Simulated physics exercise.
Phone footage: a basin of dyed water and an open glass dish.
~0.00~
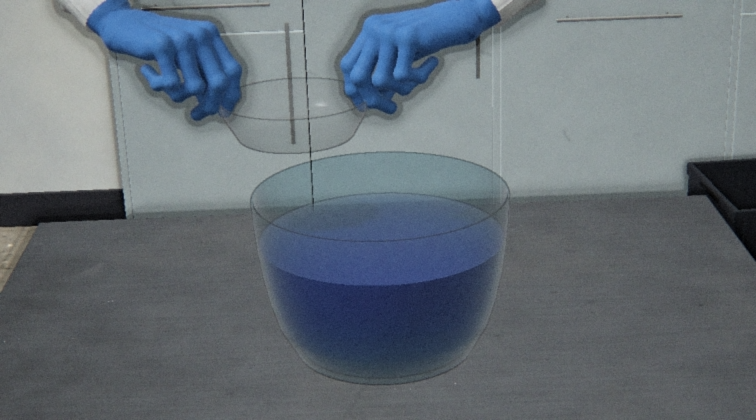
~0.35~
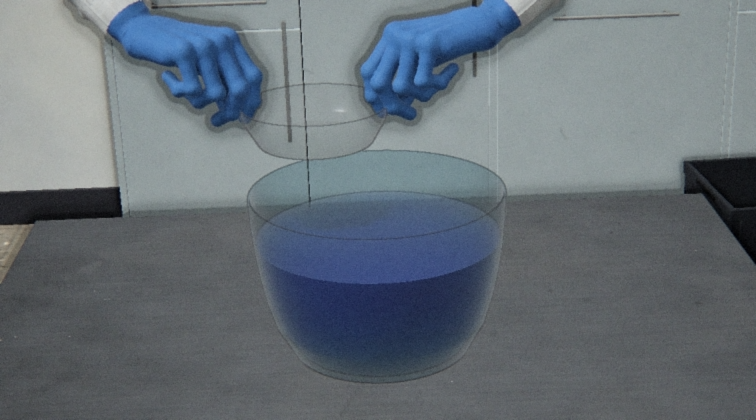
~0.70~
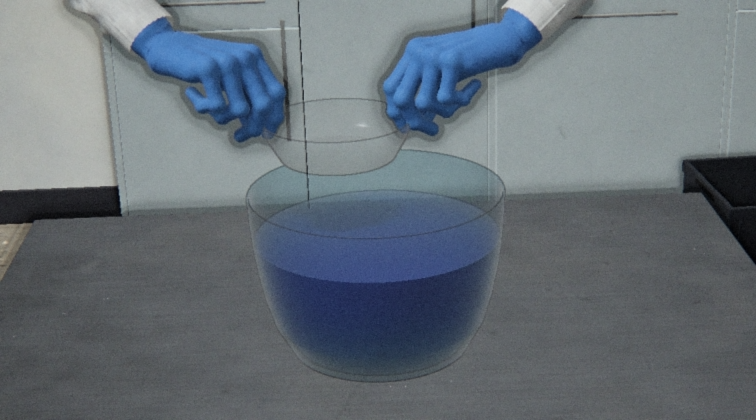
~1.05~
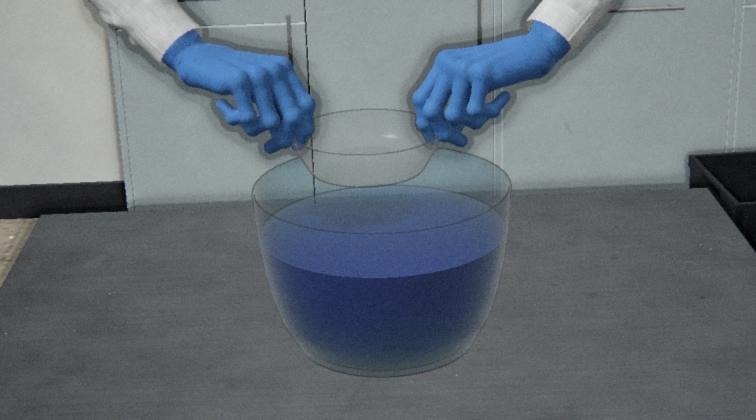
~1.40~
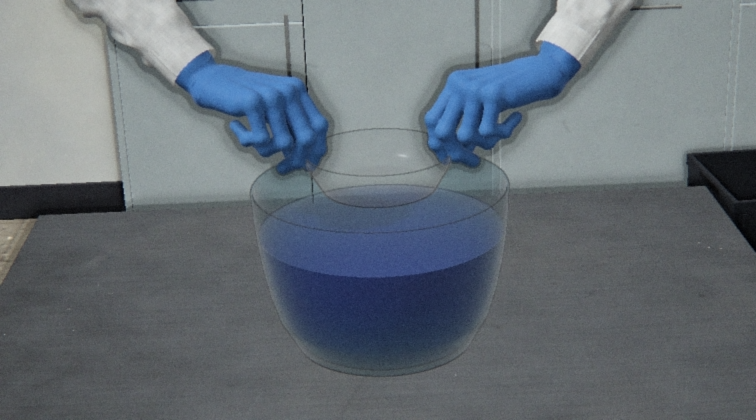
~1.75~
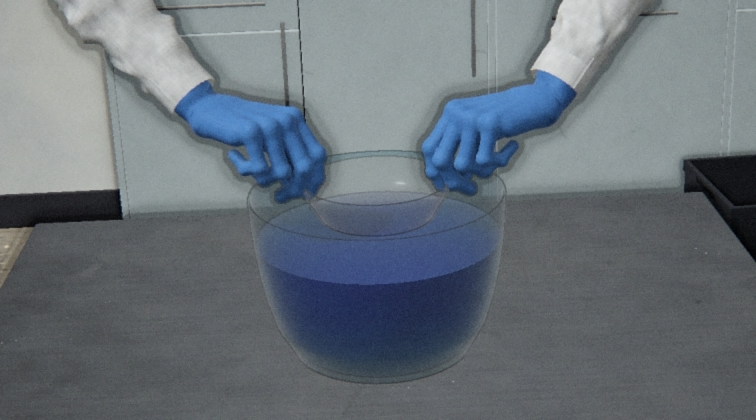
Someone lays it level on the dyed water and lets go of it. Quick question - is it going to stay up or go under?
You'll see it stay up.
After 2.2 s, the dish dips into the dyed water.
After 2.8 s, it bobs and steadies.
After 5.0 s, the dish floats with about half of its side showing.
